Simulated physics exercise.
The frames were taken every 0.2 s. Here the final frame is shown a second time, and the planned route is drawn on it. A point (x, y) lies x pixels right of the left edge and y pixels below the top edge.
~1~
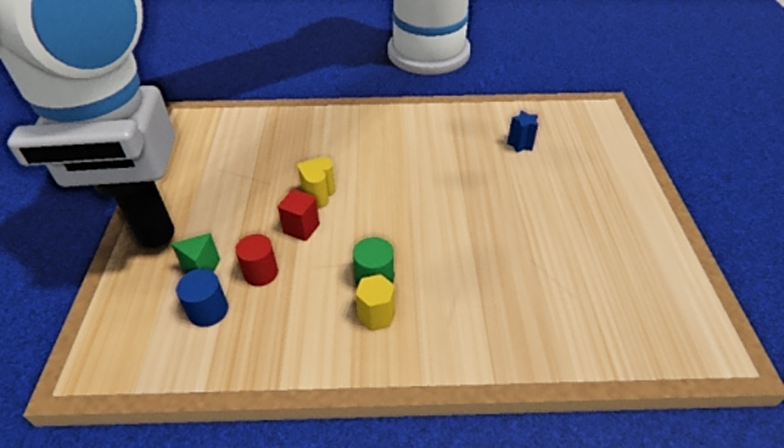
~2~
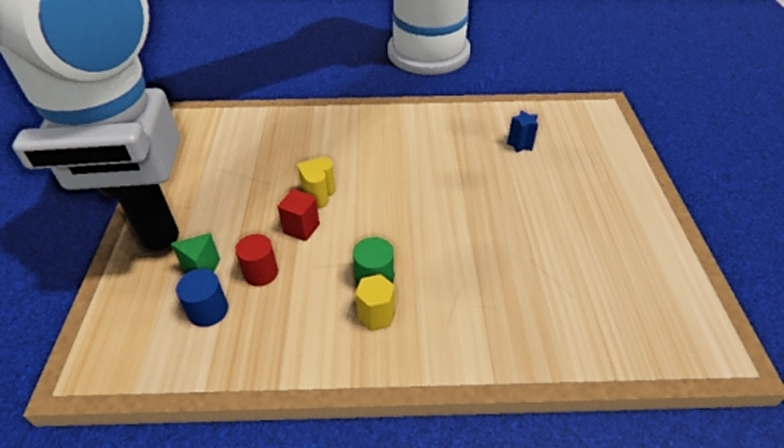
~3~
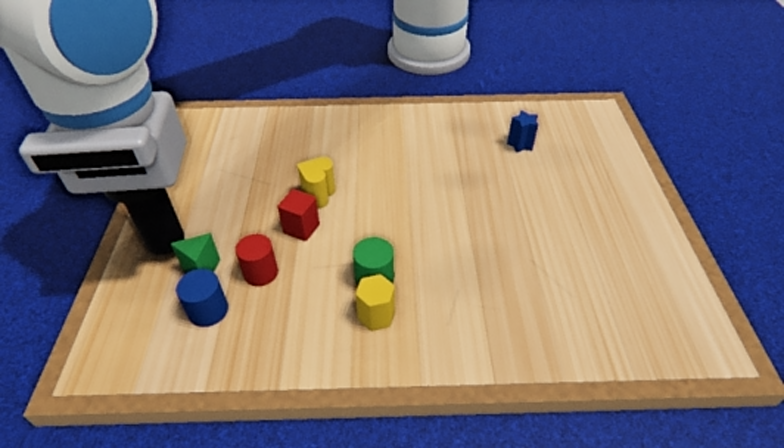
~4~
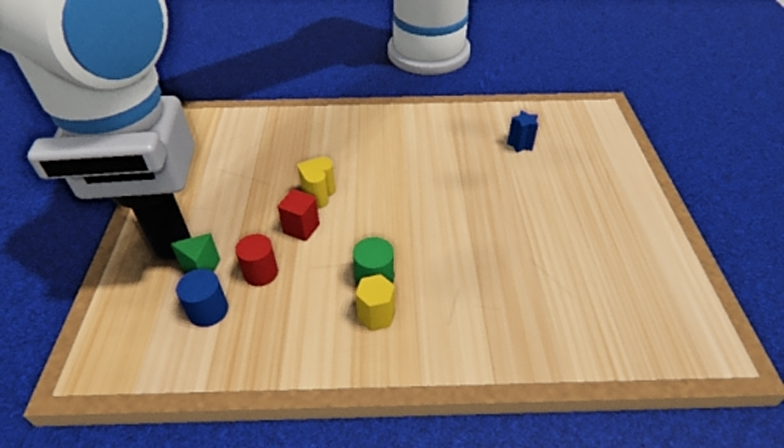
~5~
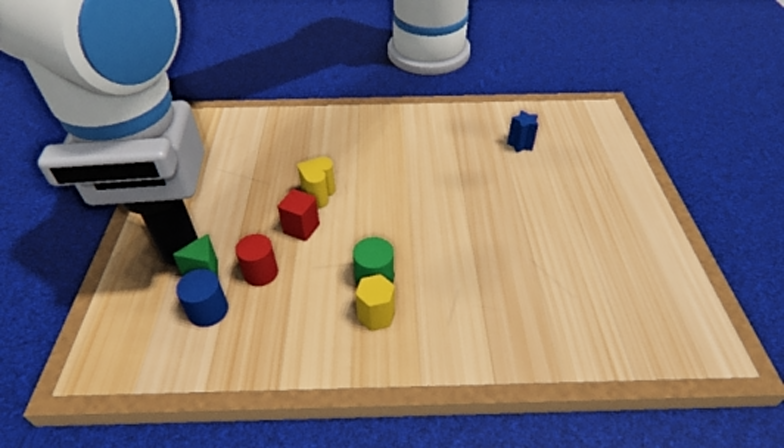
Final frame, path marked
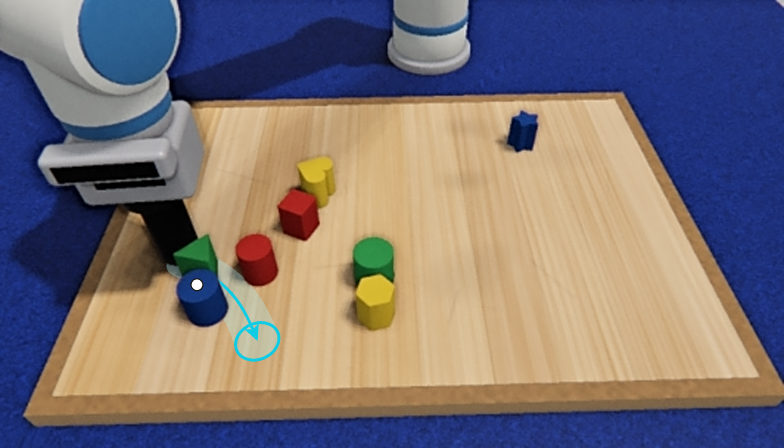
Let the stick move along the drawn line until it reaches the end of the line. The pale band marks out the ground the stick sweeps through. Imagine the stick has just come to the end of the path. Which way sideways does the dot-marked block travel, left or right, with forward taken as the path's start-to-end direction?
Answer: Rightward.
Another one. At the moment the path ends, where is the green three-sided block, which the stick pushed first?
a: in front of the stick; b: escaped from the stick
My answer is option b.
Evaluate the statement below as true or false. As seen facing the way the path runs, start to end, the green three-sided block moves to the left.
True
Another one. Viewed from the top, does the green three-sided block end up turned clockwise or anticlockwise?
Short answer: Counterclockwise.
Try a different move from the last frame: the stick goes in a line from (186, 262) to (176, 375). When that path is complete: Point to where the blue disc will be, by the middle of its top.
Its top middle is near (211, 303).
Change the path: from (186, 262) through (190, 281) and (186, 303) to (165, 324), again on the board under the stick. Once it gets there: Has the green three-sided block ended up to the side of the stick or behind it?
Yes
Path on the board, from (186, 262) by way of (217, 280) and (241, 306) to (257, 341); the dot is on the blue disc.
The first path, step by step. One third of the way, stick (214, 271); green three-sided block (232, 266), turned 15° anticlockwise; blue disc (201, 293); red disc (258, 246).
Two thirds of the way, stick (238, 298); green three-sided block (264, 287), turned 40° anticlockwise; blue disc (202, 312); red disc (262, 247).
At the end, stick (254, 332); green three-sided block (280, 295), turned 70° anticlockwise; blue disc (201, 324); red disc (262, 247).
